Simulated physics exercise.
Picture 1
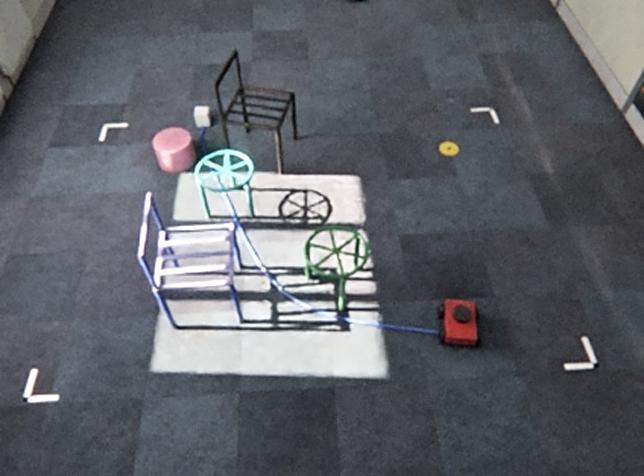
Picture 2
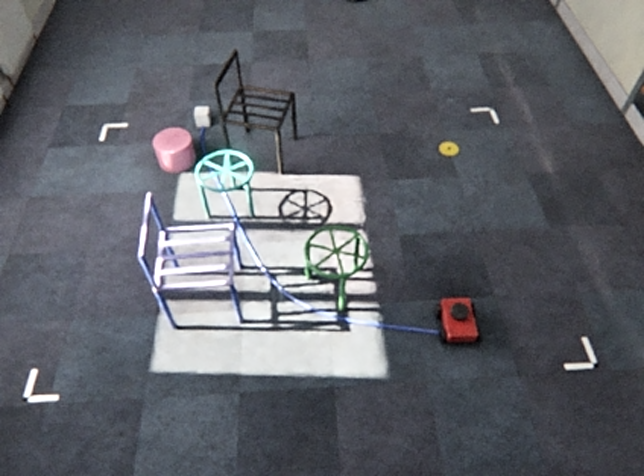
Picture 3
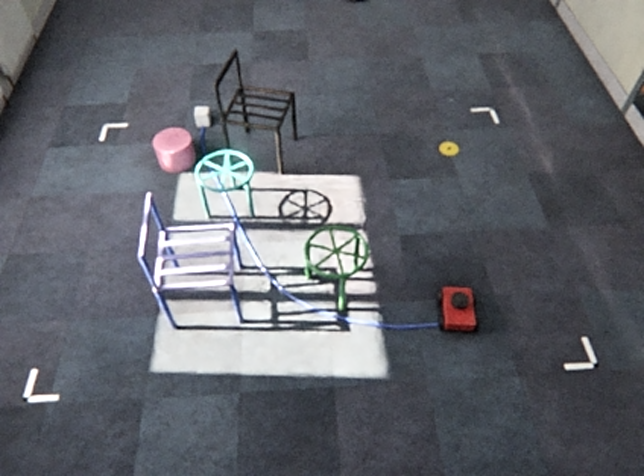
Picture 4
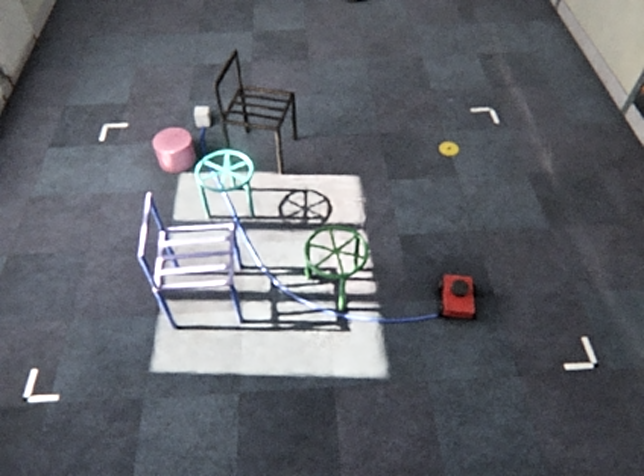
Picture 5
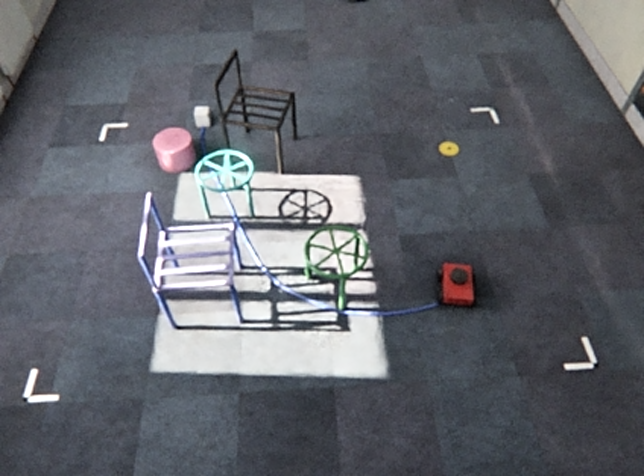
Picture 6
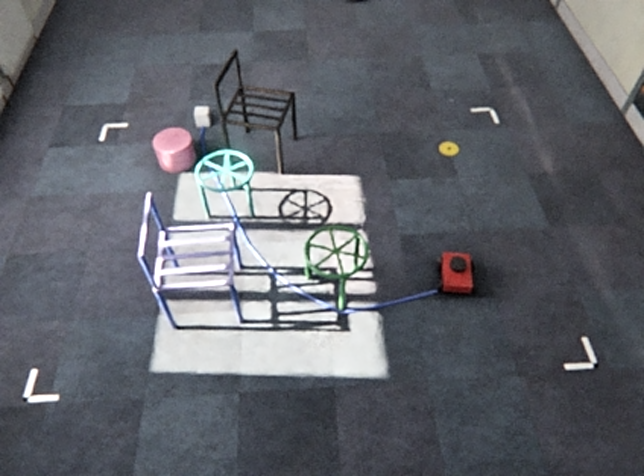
On a dark carpeted floor with chairs and stools standing around a pale patch, a small red cart trailing a blue lead moved slowly a short way up along the right side.
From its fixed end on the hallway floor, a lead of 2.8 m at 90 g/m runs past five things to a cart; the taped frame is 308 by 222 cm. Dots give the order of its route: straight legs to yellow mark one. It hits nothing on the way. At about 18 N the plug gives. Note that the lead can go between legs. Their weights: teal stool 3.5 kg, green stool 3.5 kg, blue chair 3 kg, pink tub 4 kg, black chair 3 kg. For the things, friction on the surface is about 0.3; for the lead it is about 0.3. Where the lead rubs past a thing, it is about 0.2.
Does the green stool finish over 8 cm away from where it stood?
Yes, it ends up elsewhere.
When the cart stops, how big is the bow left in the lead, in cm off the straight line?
The lead ends up bowing about 90 cm off the straight line.
Next, cart at (451, 244), 6 N at the fixed end; green stool 5 cm off its start.
Then, cart at (448, 208), 7 N at the fixed end; green stool 20 cm off its start.
After that, cart at (448, 173), 7 N at the fixed end; green stool 40 cm off its start at (344, 197).
Later, cart at (448, 149), 4 N at the fixed end; green stool 60 cm off its start.
At the end, cart at (448, 149), 4 N at the fixed end; green stool 60 cm off its start at (343, 172).
